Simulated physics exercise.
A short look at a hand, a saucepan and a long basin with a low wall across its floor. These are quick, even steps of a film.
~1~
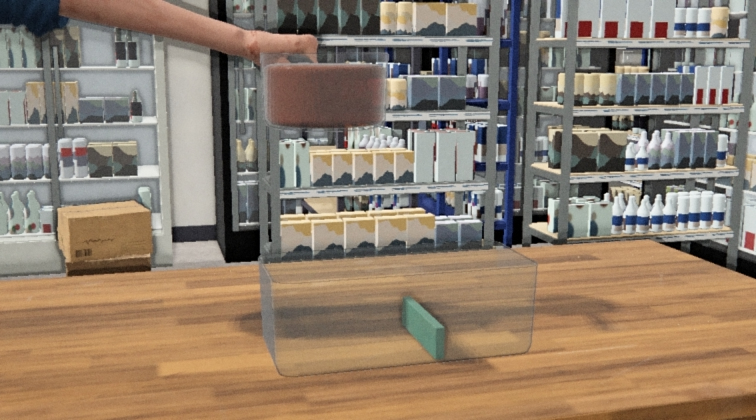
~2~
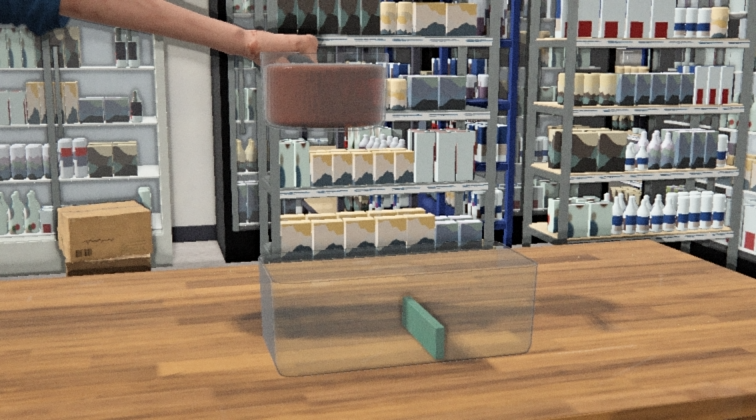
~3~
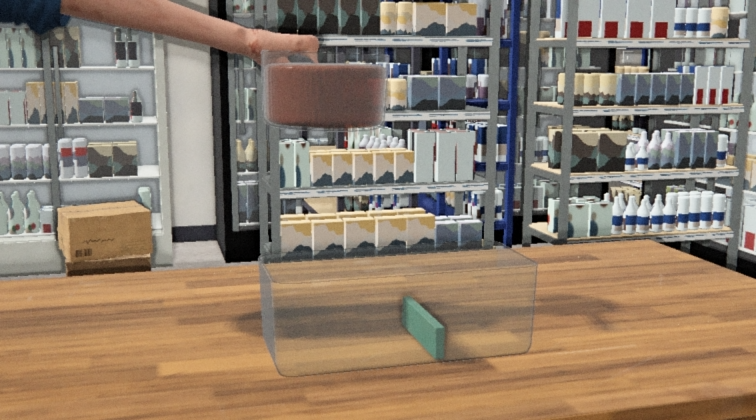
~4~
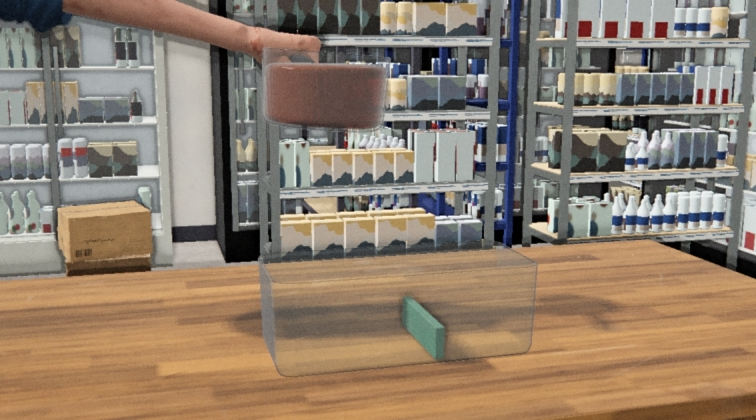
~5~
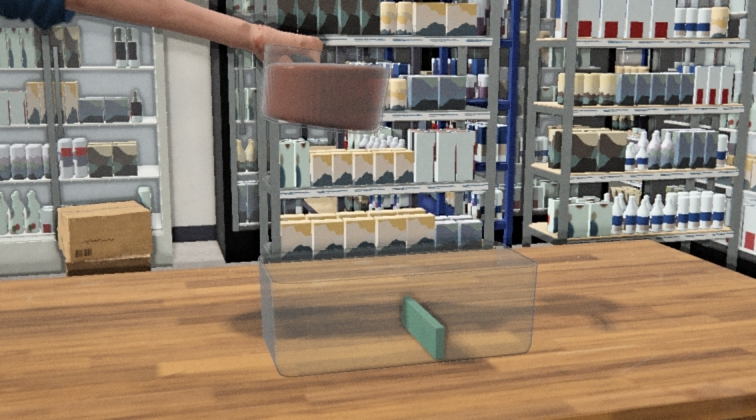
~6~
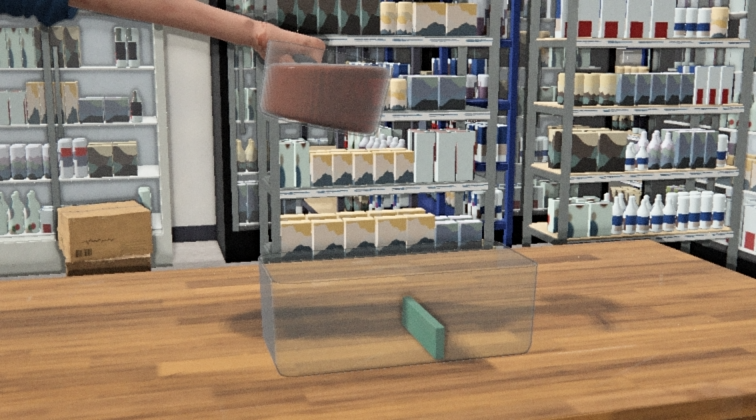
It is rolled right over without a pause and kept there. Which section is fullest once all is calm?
The right-hand part.
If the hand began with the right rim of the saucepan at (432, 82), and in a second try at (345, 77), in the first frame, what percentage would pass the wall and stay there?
About 60 and 40 per cent.
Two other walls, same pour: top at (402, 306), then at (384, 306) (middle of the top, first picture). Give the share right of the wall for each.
About 90 and 95 per cent.
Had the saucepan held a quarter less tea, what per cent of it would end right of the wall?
Near 75 %.
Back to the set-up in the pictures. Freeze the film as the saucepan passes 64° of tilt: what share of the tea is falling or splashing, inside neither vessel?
Close to 30 per cent.
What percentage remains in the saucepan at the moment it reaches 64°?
Close to 65 per cent.
A moment on, the tilt is 64° and 64 per cent is still to pour, 1 is left of the wall and 4 right of it.
Next, the tilt is 94° and 16 per cent is still to pour, 3 is left of the wall and 57 right of it.
Then the tilt is 97° and 3 per cent is still to pour, 15 is left of the wall and 76 right of it.
Later the tilt is 97° and 0 per cent is still to pour, 26 is left of the wall and 71 right of it.
In the end 33 per cent lies left of the wall, 66 right of it and 2 outside.
